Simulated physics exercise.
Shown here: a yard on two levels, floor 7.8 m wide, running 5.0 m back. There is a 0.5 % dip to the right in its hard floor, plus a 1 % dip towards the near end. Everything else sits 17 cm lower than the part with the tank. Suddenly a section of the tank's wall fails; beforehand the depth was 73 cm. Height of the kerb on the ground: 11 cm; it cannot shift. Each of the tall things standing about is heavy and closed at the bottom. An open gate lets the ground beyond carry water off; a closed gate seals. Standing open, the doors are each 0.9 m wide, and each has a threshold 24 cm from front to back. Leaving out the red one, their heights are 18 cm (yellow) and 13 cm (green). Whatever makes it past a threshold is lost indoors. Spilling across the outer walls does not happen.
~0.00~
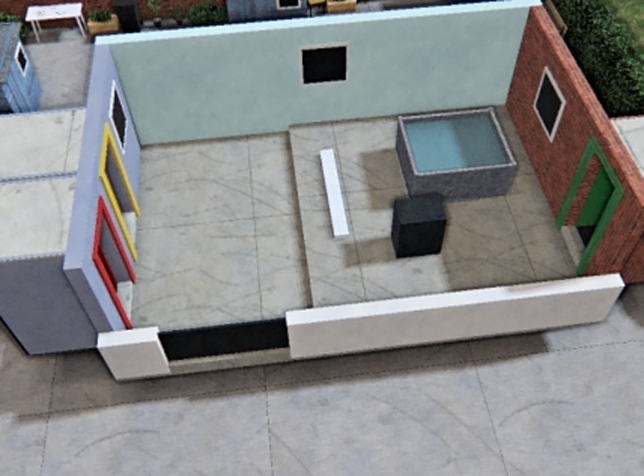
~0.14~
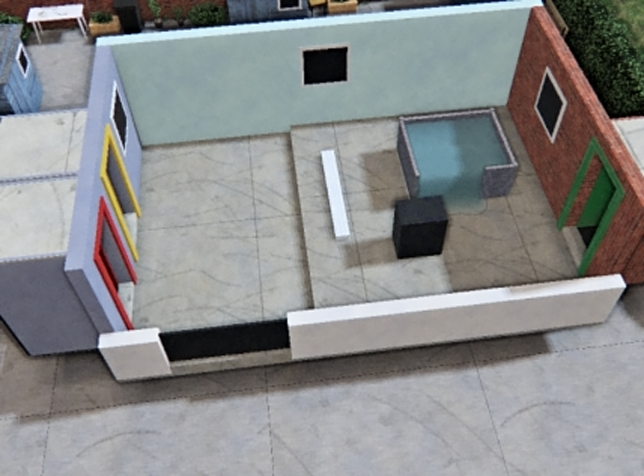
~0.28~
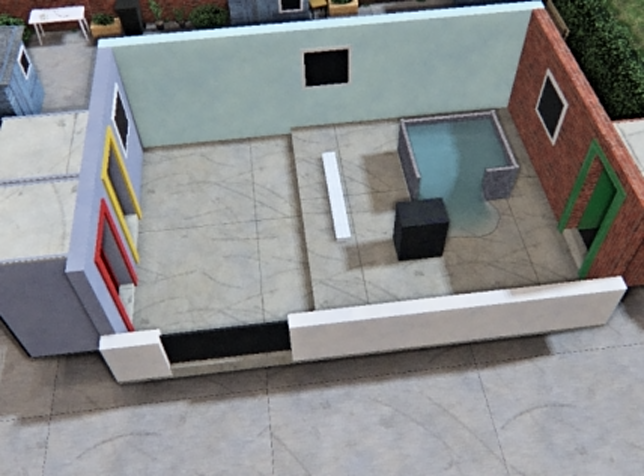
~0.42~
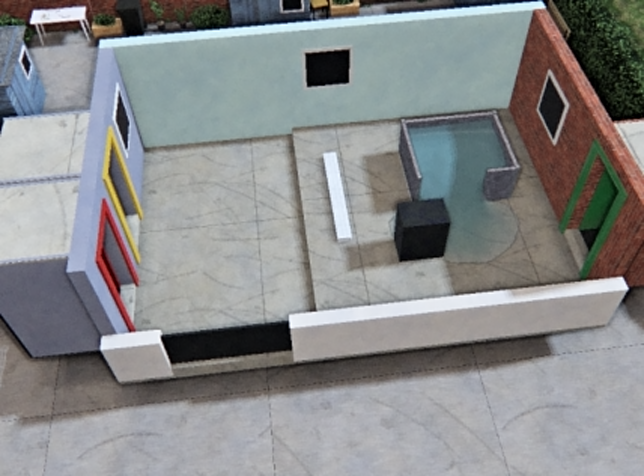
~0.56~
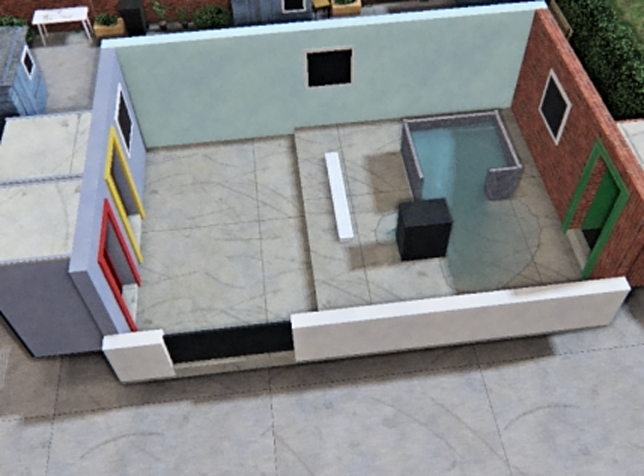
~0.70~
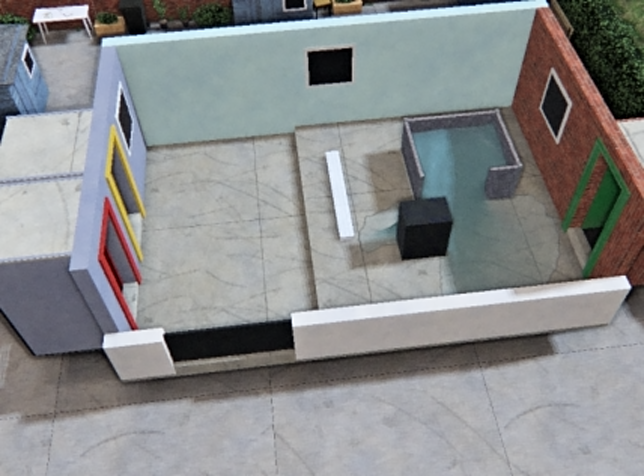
In a walled yard, water pours from a broken tank and spreads around a black block.
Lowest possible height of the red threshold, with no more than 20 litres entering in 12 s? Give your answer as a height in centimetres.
I would say 7.5 cm.
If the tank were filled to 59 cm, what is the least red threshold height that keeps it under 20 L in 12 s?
The step needs to be some 5.0 cm.
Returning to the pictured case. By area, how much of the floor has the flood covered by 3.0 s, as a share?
The wet part is about 55 per cent.
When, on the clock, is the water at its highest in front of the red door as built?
Peak time: About 4.0 s.
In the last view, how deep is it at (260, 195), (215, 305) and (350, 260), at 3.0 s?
Roughly 1, then 4, then 5 cm.
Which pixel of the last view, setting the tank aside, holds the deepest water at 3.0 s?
Around (584, 303).
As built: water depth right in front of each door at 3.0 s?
The yellow door has 0 cm, the red door 0 cm and the green door 19 cm.
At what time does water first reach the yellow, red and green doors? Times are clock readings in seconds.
So the front gets to yellow at 4.0 seconds, red at 3.6 seconds, and green at 0.9 seconds.
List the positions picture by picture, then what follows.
In the first frame, still water, 73 cm deep, in the tank at (455, 144); the red door at (116, 272) is dry.
In the second frame, the gap is at (448, 190), the front 0.3 m out at (473, 212); the back of the tank holds 73 cm.
In the third frame, the front is at (474, 234), 0.8 m from the gap at (449, 193); 1.1 m2 of floor is wet, 70 cm left at the back.
In the fourth frame, the front is at (467, 260), 1.4 m from the gap at (450, 195); 2.1 m2 of floor is wet, 62 cm left at the back.
In the fifth frame, the front is at (471, 289), 2.0 m from the gap at (452, 195); 3.4 m2 of floor is wet, 62 cm left at the back.
In the sixth frame, water pours out at a hidden place and has run 2.5 m, to a hidden place; about 7 cm deep outside, 56 cm at the back; 4.2 m in a straight line remain to the red door at (122, 273).
After 1.4 s water covers 25 % of the floor, deepest (44 cm) near (490, 313); it has not reached the red door.
After 3.0 s water covers 55 % of the floor, deepest (28 cm) near (584, 303); it has not reached the red door.
After 12.0 s water covers 95 % of the floor, deepest (11 cm) near (309, 339); 4 cm at the red door, 6 litres in over its 10 cm threshold.
At the red door as built, the water arrived by 3.7 s and peaked near 14 cm at 4.0 s.
With a threshold of 6 cm, 36 litres would have come in within the 12 s; with 8.5 cm, 12 litres. So under 20 litres takes about 7.5 cm.
